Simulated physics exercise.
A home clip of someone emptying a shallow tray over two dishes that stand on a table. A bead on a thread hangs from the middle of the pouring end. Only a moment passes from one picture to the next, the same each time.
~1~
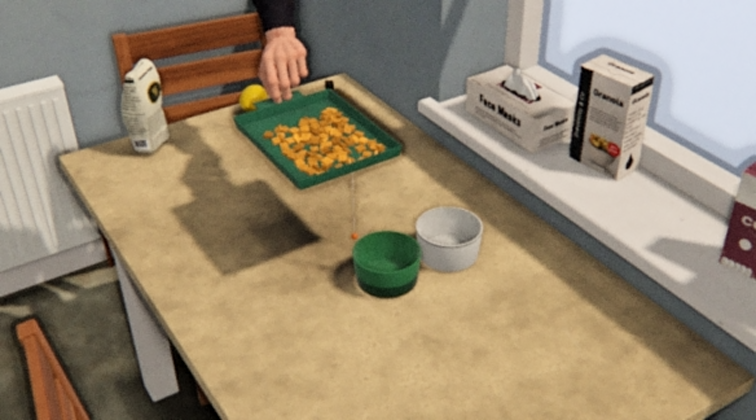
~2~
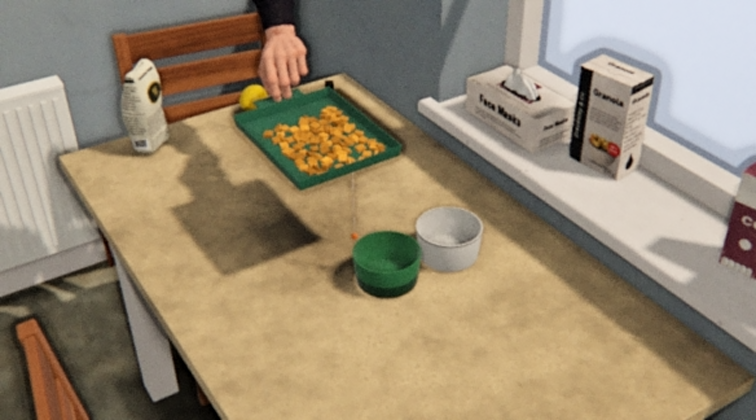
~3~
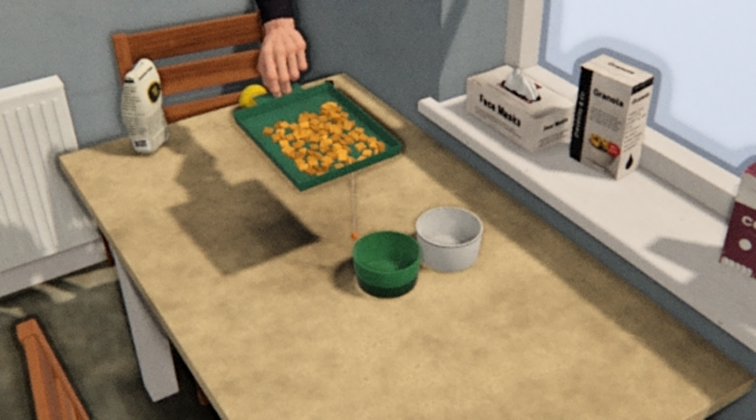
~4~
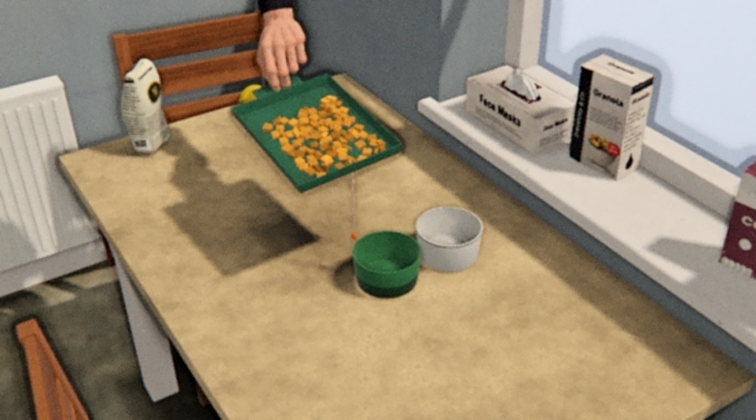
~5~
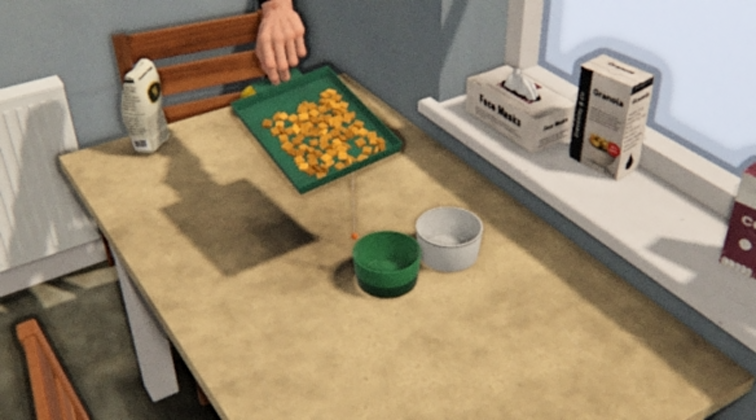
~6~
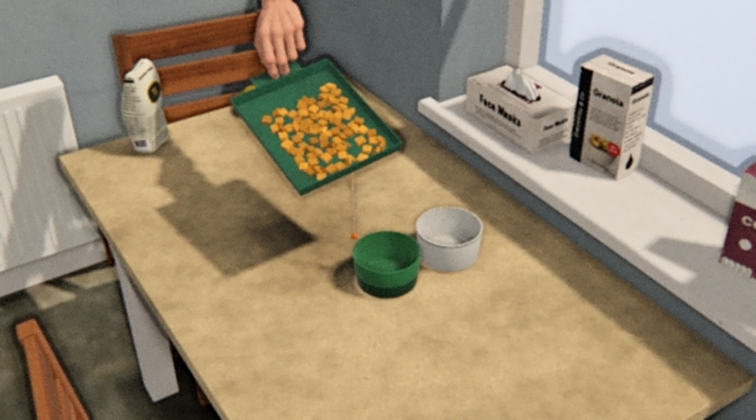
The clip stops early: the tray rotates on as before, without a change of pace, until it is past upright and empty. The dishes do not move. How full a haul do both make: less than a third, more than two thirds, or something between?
Together they catch less than a third.
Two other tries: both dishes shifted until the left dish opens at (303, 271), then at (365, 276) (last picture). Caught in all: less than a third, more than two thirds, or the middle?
One: More than two thirds. Two: Less than a third.
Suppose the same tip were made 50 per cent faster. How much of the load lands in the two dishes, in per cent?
About 0 per cent.
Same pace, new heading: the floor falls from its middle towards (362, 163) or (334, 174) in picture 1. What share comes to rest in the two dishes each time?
Roughly 70 per cent, and 30 per cent.
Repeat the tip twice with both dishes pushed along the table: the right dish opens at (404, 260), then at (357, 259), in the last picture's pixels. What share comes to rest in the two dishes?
In turn 30 and 60 in a hundred.
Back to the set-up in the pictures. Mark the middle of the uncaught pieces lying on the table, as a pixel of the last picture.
At about (315, 299).
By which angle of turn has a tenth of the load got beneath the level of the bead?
Roughly 85°.
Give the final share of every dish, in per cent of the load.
The left dish has 0 per cent, the right dish has 0.
Soon after the last picture, tray tipped steeply; all on the tray.
A little later, tray tipped right over; most on the tray; a small part outside both; a stray few in the air.
Later still, tray tipped past a quarter turn; a stray few in the left dish; nearly all outside both.
At rest, tray tipped past a quarter turn; a stray few in the left dish; none in the right dish; nearly all outside both.
